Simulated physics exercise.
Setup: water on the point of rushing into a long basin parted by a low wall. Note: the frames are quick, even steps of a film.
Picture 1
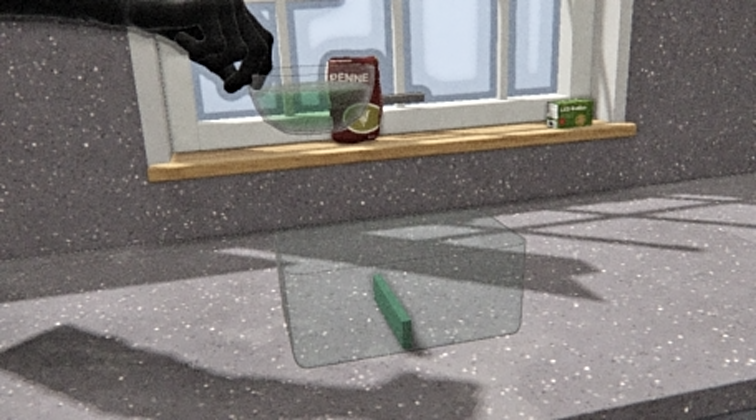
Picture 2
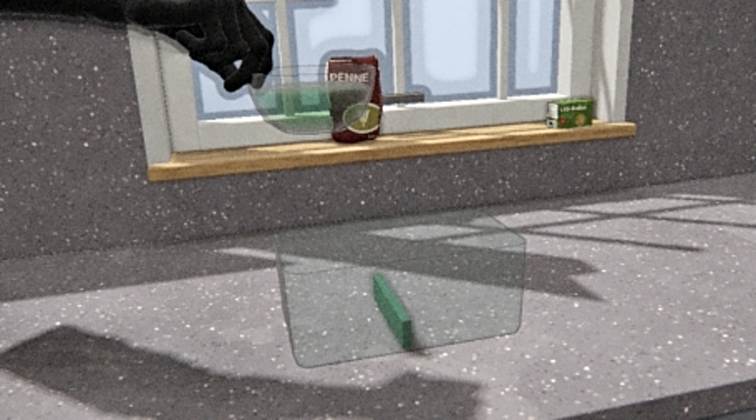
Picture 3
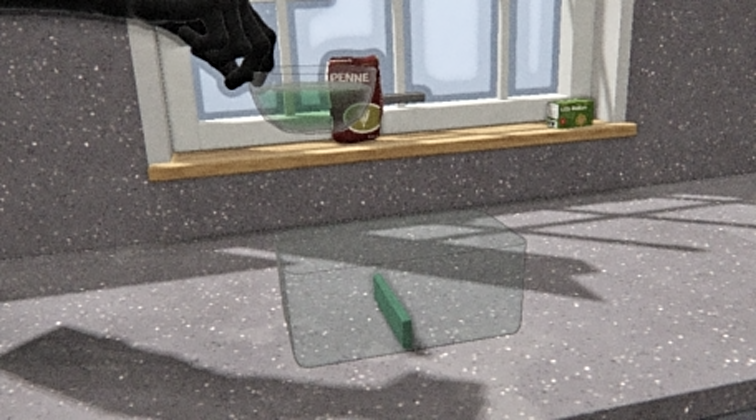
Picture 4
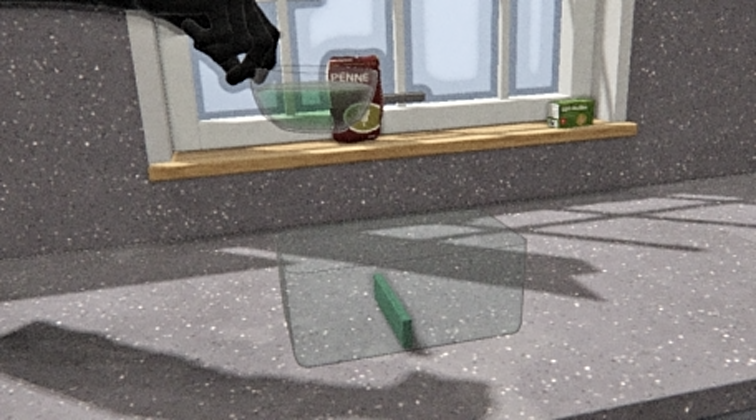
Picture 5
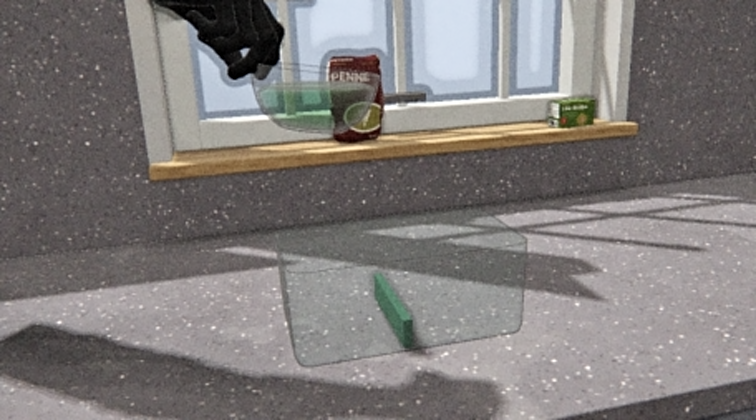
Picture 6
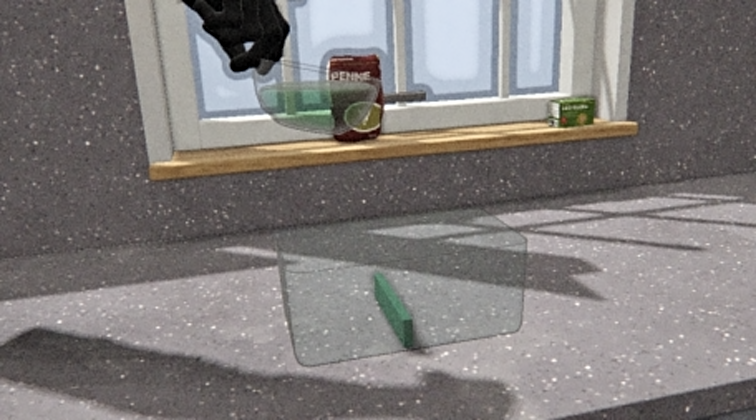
To begin with, a dark gloved hand holds a clear bowl of green-tinted liquid before a sunny window, above a transparent basin with a low green divider on a speckled counter. The hand then shifts slightly rightward as the bowl gradually tilts a little to the right; the basin stays still.
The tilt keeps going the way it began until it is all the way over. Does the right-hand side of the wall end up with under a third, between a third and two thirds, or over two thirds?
Seems the share right of the wall goes past two thirds.
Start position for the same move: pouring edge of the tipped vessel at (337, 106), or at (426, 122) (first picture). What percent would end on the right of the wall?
Close to 60 in a hundred, then close to 95 in a hundred.
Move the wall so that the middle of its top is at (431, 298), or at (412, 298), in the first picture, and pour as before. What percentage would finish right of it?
First try close to 55 percent, second try close to 75 percent.
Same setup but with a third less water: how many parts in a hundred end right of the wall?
90 %.
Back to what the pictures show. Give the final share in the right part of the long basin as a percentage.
Estimate: Some 90 per cent.
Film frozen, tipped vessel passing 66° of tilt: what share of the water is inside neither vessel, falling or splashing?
Some 40 per cent, I'd say.
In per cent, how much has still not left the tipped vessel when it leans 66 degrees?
Remaining share, estimated: 50 %.
A moment on, the tilt is 66° and 49 per cent is still to pour, 0 is left of the wall and 11 right of it.
Next, the tilt is 97° and 4 per cent is still to pour, 4 is left of the wall and 79 right of it.
Then the tilt is 102° and 0 per cent is still to pour, 9 is left of the wall and 89 right of it.
Later the tilt is 102° and 0 per cent is still to pour, 9 is left of the wall and 89 right of it.
At rest 9 per cent lies left of the wall, 89 right of it and 2 outside.
